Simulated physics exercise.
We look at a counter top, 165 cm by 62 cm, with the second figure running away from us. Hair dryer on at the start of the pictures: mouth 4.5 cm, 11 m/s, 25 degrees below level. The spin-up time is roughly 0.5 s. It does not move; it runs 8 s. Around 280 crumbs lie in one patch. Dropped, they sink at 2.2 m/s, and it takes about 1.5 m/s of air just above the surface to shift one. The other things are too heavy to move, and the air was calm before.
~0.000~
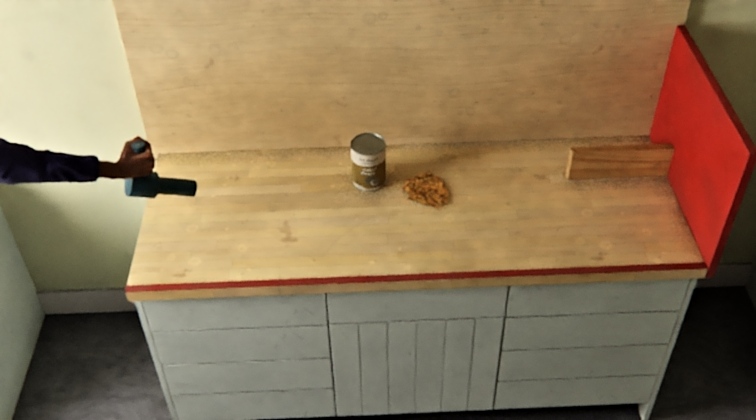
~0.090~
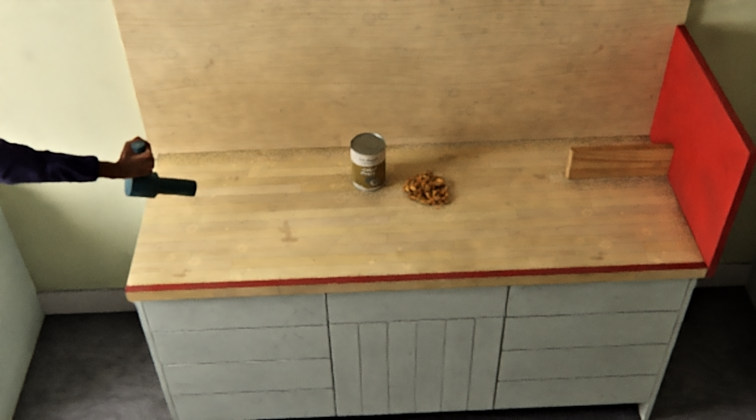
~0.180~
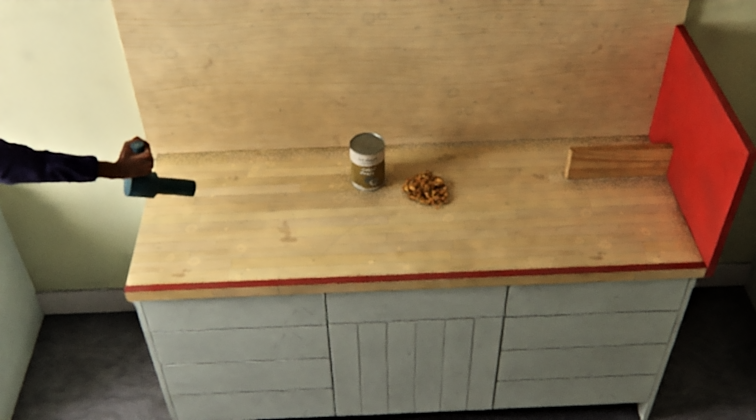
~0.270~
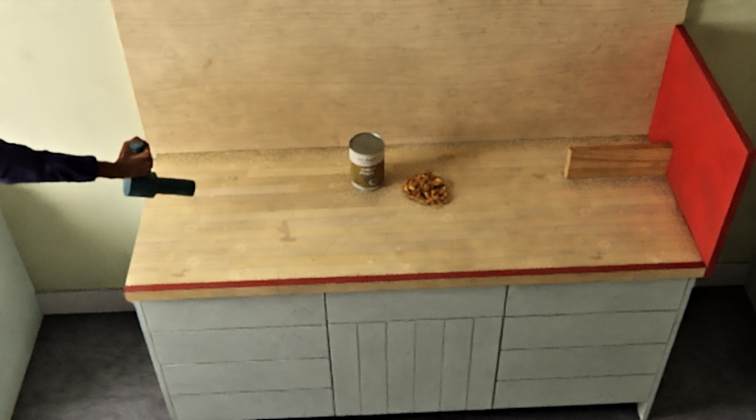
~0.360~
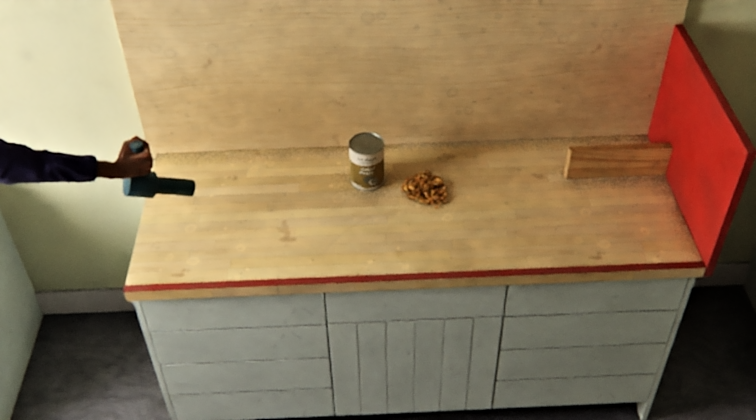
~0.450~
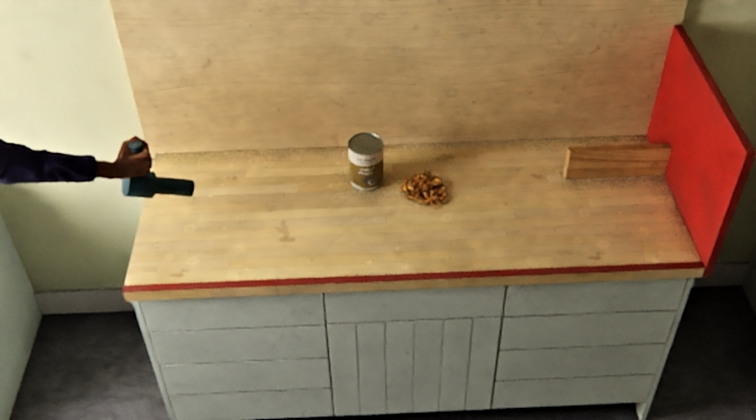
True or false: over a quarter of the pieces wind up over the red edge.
False.
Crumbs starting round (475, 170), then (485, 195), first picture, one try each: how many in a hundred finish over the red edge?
Roughly 0 %, then 0 %.
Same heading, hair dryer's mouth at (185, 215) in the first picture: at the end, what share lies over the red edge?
It would come out near 0 in a hundred.
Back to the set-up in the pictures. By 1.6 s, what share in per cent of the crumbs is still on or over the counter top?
Estimate: Around 100 percent.
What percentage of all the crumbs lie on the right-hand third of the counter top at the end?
Roughly 60 %.
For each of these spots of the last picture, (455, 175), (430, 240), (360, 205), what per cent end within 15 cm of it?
In order: About 40 %, then 0 %, then 0 %.
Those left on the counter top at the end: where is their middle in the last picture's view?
At about (535, 179).
After 1.6 s, 0 % are over the red edge; the middle of those still in play is near (515, 183); 12 % have settled or left.
After 2.6 s, 0 % are over the red edge; the middle of those still in play is near (525, 181); 14 % have settled or left.
After 4.4 s, 0 % are over the red edge; the middle of those still in play is near (534, 179); 18 % have settled or left.
After 8.0 s, at the end, 0 % are over the red edge; the middle of those still in play is near (535, 179).
